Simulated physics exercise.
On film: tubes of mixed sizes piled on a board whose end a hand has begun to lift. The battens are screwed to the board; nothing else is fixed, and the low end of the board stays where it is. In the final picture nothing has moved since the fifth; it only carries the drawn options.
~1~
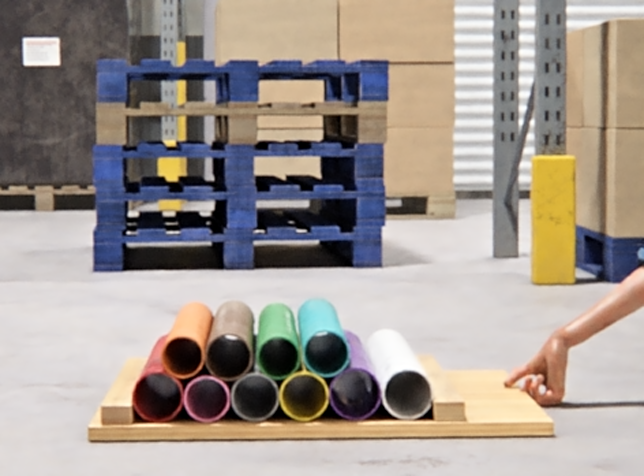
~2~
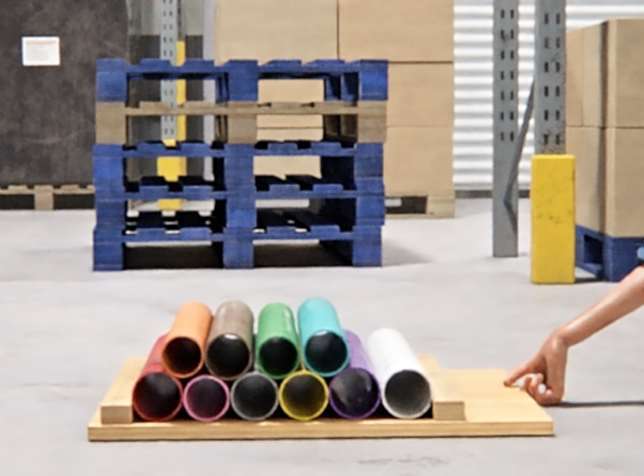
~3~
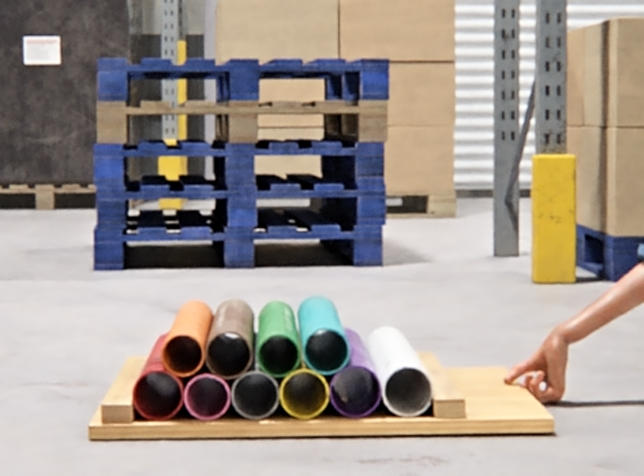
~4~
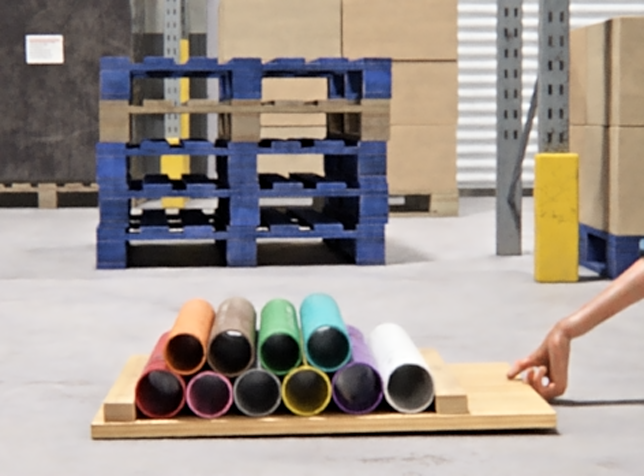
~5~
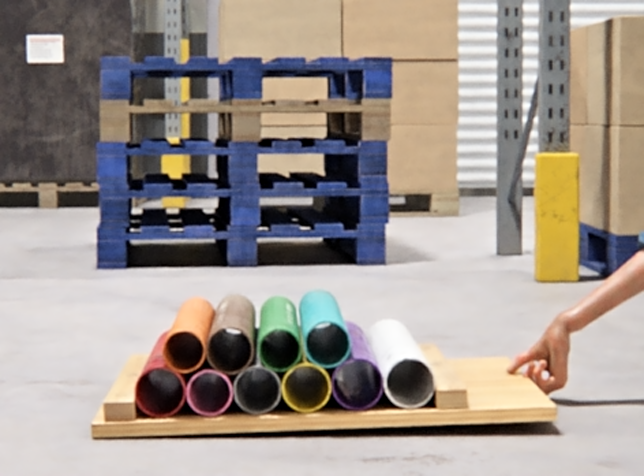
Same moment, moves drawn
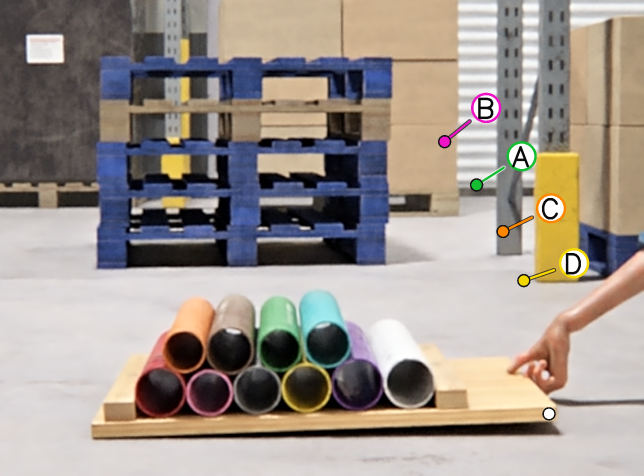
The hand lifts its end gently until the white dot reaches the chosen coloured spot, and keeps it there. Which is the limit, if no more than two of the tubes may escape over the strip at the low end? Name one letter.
It can be raised to C.
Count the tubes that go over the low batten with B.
It comes to four.
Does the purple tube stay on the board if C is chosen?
Yes.
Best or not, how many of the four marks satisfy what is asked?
Two of them.
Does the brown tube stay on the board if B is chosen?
The brown tube: No.
On the marked copy, A at (477, 185); B at (445, 142); C at (503, 231); D at (524, 281); the white dot at (549, 414).
Taking C. A third of the way, board at 16°.
Two thirds of the way, board at 25°.
When it is over, board at 25°, none over the low batten.
As for the rest, A four over the low batten (green, brown, orange, turquoise); B four over the low batten (green, brown, orange, turquoise); D none over the low batten.
